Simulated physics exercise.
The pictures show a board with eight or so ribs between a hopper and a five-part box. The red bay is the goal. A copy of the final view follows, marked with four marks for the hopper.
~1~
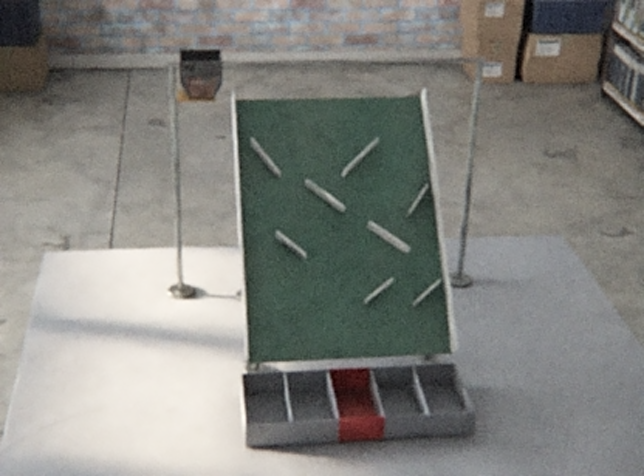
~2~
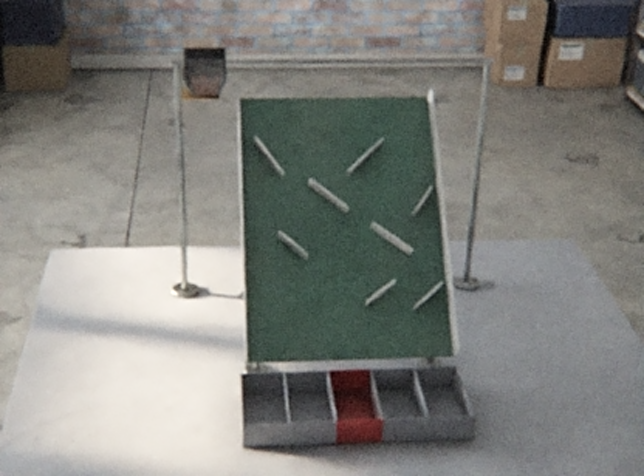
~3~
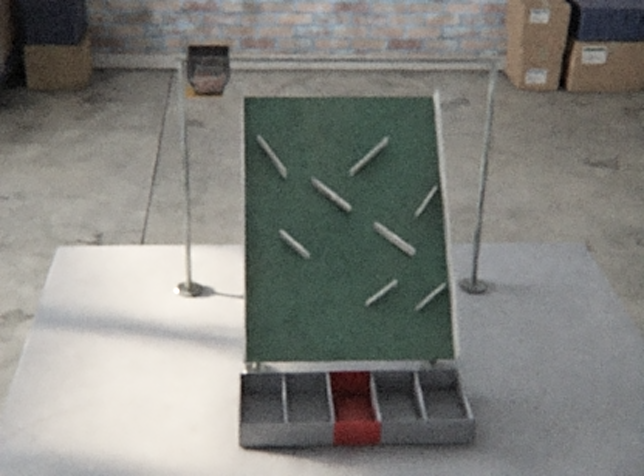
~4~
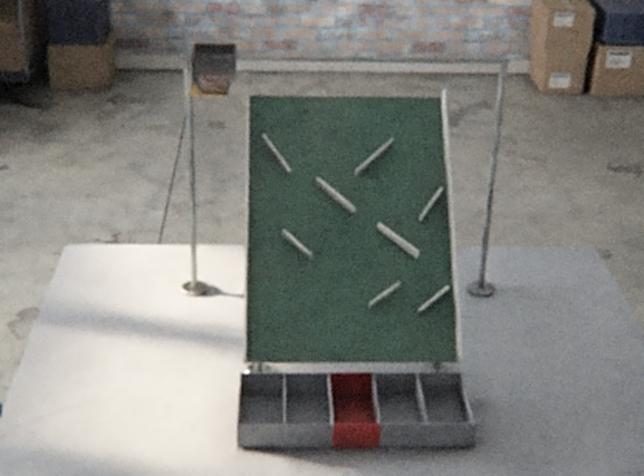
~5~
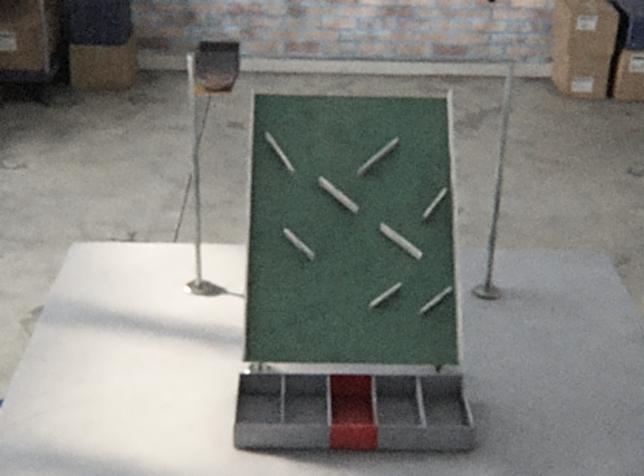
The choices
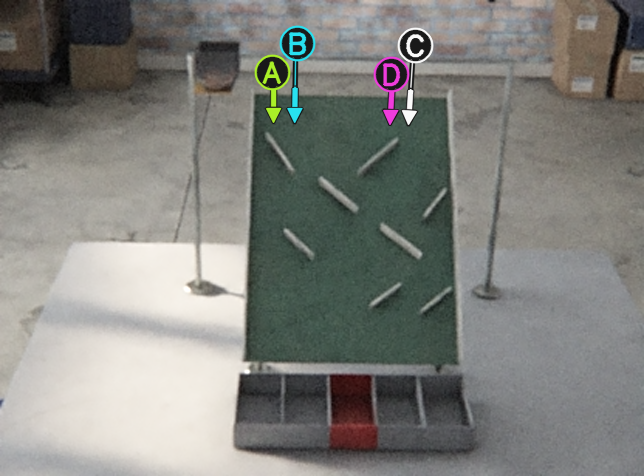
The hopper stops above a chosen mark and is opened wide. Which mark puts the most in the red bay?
Take B.
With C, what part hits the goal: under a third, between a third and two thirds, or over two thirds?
Mark C gives under a third.
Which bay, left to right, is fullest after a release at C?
The fourth from the left.
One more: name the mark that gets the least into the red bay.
C it is.
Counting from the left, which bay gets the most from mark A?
The third from the left.
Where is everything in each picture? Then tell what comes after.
The first picture shows hopper at (201, 91), clay pellets, door shut.
The second picture shows ribs (255, 136) to (283, 173), (348, 171) to (383, 138), (310, 179) to (348, 207).
The third picture shows ribs (417, 214) to (436, 186), (280, 230) to (309, 254), (375, 222) to (415, 251).
The fourth picture shows ribs (370, 303) to (400, 282), (420, 310) to (449, 286).
The fifth picture shows red bay at (354, 435), number 3 of 5 from the left.
On the marked copy, mark A meets the board at (273, 117); mark B meets the board at (294, 117); mark C meets the board at (408, 119); mark D meets the board at (390, 119).
Choosing A, about half in the red bay, about a third in other bays, a small part outside the box.
Choosing B, about two thirds in the red bay, about a quarter in other bays, a small part outside the box.
Choosing C, a small part in the red bay, most in other bays, a stray few held on the board.
Choosing D, about half in the red bay, about half in other bays.
